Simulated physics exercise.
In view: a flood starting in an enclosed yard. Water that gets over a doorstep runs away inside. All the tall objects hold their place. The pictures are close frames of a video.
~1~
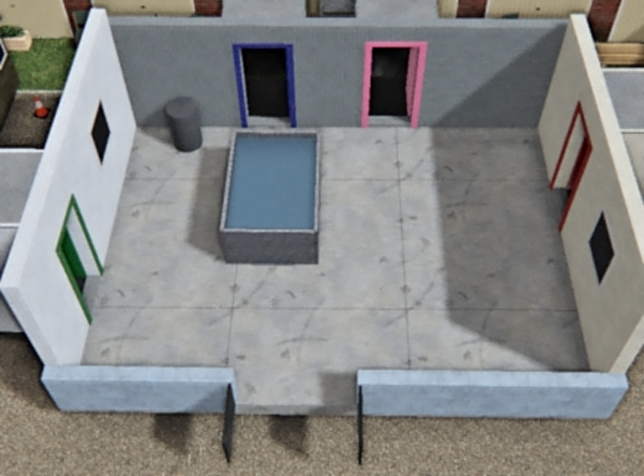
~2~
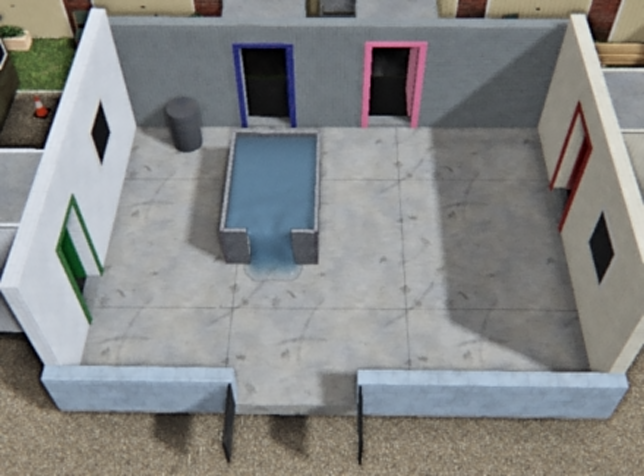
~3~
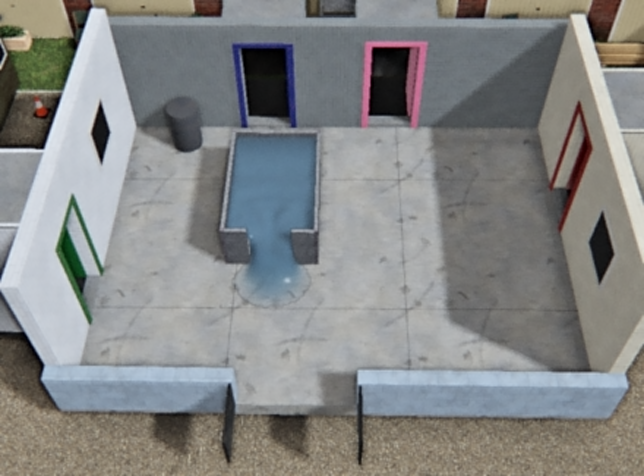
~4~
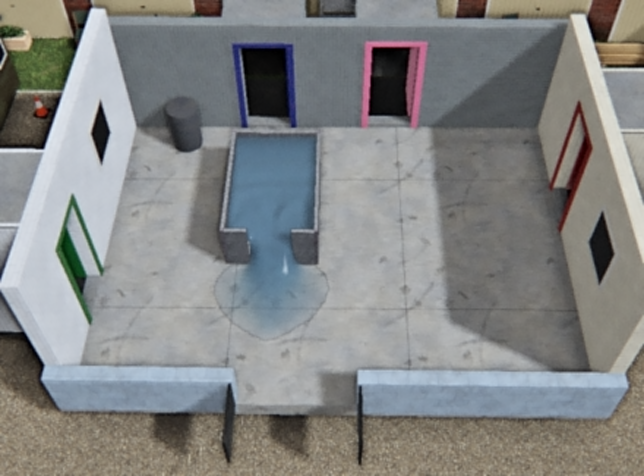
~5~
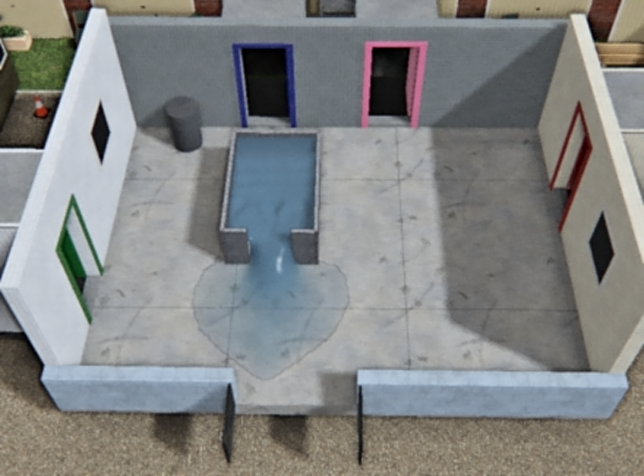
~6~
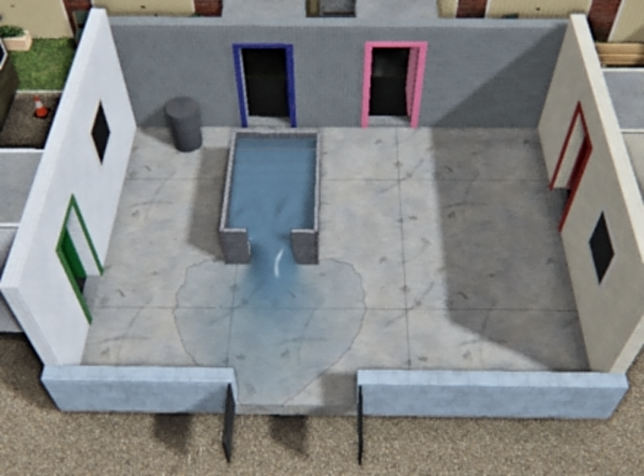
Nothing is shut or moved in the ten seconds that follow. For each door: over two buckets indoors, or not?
In the end: The red door holds within the limit; the pink door holds within the limit; the blue door holds within the limit; the green door floods.
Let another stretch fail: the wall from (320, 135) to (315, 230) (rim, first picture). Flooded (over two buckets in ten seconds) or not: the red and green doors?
Then: The red door is over, the green door passes that mark.
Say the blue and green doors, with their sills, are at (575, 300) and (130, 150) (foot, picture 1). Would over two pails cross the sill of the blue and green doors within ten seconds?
My reading: Blue holds; green lets more in.
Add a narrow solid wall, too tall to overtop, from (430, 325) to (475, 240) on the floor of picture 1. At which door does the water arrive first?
That is the green one.
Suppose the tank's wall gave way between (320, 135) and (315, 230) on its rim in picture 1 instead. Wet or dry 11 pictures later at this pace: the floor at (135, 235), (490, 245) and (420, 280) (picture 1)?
In that order: No water, awash, flooded.
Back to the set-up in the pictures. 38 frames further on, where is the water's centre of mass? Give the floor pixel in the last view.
Roughly at (268, 254).
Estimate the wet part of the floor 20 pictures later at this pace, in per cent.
I make it 40 per cent.
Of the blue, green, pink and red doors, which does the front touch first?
I say the door marked green.
A moment on, water covers 20 % of the floor; the red door not reached, the pink door not reached, the blue door not reached, the green door not reached.
Next, water covers 25 % of the floor; the red door not reached, the pink door not reached, the blue door not reached, the green door wet at the sill, nothing in.
Then, water covers 40 % of the floor; the red door not reached, the pink door not reached, the blue door not reached, the green door under two buckets in.
Later, water covers 60 % of the floor; the red door wet at the sill, nothing in, the pink door not reached, the blue door wet at the sill, nothing in, the green door over two buckets in.
In the end, water covers 80 % of the floor; the red door wet at the sill, nothing in, the pink door wet at the sill, nothing in, the blue door wet at the sill, nothing in, the green door over two buckets in.
